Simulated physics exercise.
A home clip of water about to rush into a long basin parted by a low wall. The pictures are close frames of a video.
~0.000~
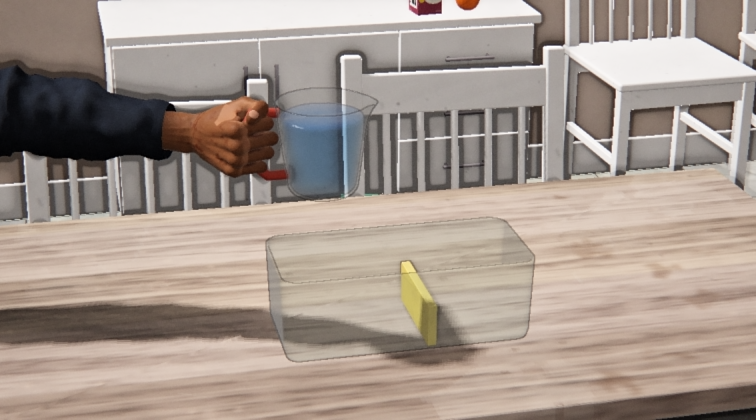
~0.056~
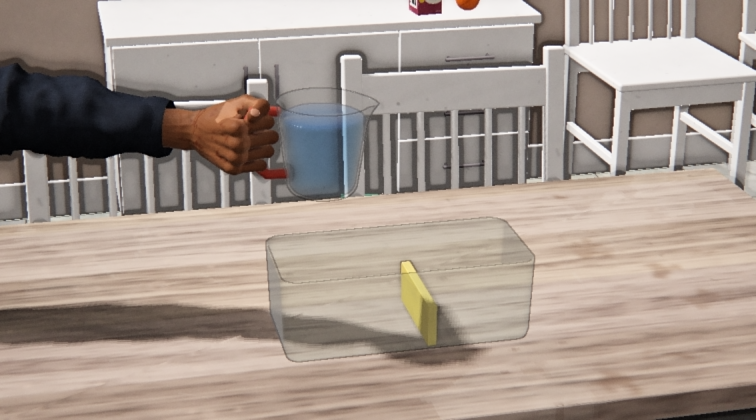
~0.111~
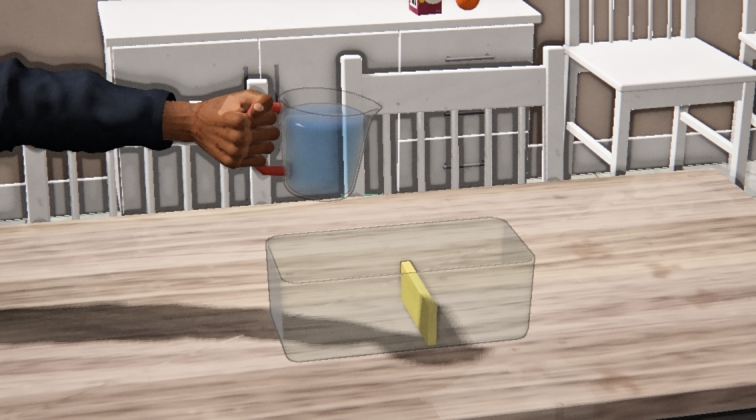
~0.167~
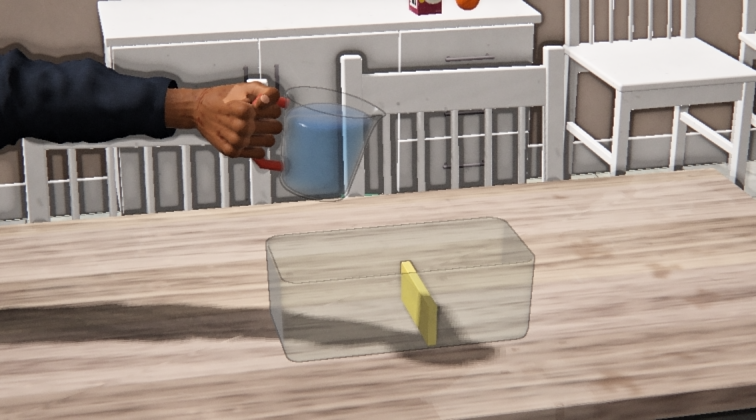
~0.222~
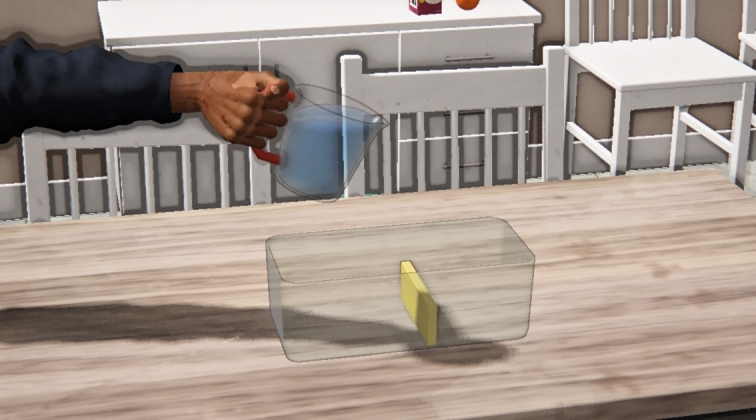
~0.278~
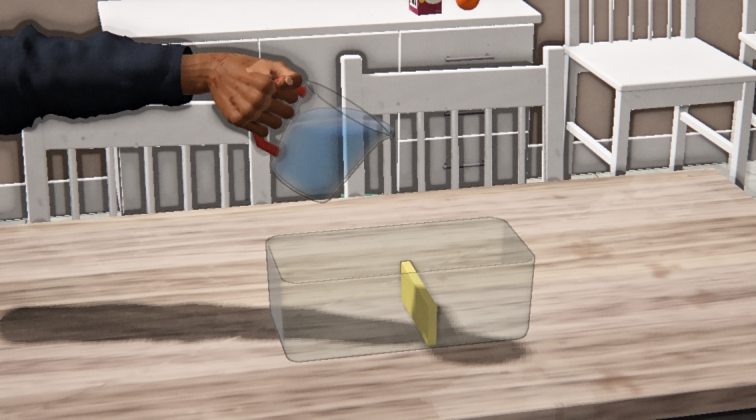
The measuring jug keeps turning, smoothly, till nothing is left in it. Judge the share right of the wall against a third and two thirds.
It comes to between a third and two thirds.
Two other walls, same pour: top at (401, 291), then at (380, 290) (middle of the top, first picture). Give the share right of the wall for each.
Near 80 % and 95 %.
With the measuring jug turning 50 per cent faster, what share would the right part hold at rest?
Roughly 30 in a hundred.
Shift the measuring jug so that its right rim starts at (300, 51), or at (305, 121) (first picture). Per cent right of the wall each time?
First some 5, then 5 per cent.
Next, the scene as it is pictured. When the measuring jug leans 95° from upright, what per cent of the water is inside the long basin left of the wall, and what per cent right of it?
Left about 0, right about 25.
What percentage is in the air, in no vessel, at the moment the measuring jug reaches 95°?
Close to 30 per cent.
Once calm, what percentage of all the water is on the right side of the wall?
Near 50 %.
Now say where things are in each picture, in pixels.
In the first frame, it leans 0°; its right rim is at (378, 100); the water meets the walls at (279, 117) and (365, 111); the long basin's rim runs from (273, 261) to (519, 239); the wall's top is at (419, 284).
In the second frame, it leans 1°; its right rim is at (379, 101); the water meets the walls at (279, 116) and (365, 112).
In the third frame, it leans 6°; its right rim is at (382, 105); the water meets the walls at (282, 115) and (368, 113).
In the fourth frame, it leans 13°; its right rim is at (386, 112); the water meets the walls at (286, 115) and (374, 115).
In the fifth frame, it leans 22°; its right rim is at (390, 122); the water meets the walls at (289, 120) and (382, 118).
In the sixth frame, it leans 33°; its right rim is at (392, 134); the water meets the walls at (287, 129) and (382, 124); 1 per cent is over the edge.
A moment on, the measuring jug is tipped on its side and 47 per cent is still to pour, 1 is left of the wall and 23 right of it.
Next, the measuring jug is tipped right over and 5 per cent is still to pour, 36 is left of the wall and 47 right of it.
Then the measuring jug is tipped right over and 0 per cent is still to pour, 49 is left of the wall and 47 right of it.
Later the measuring jug is tipped right over and 0 per cent is still to pour, 50 is left of the wall and 48 right of it.
In the end 50 per cent lies left of the wall, 48 right of it and 3 outside.
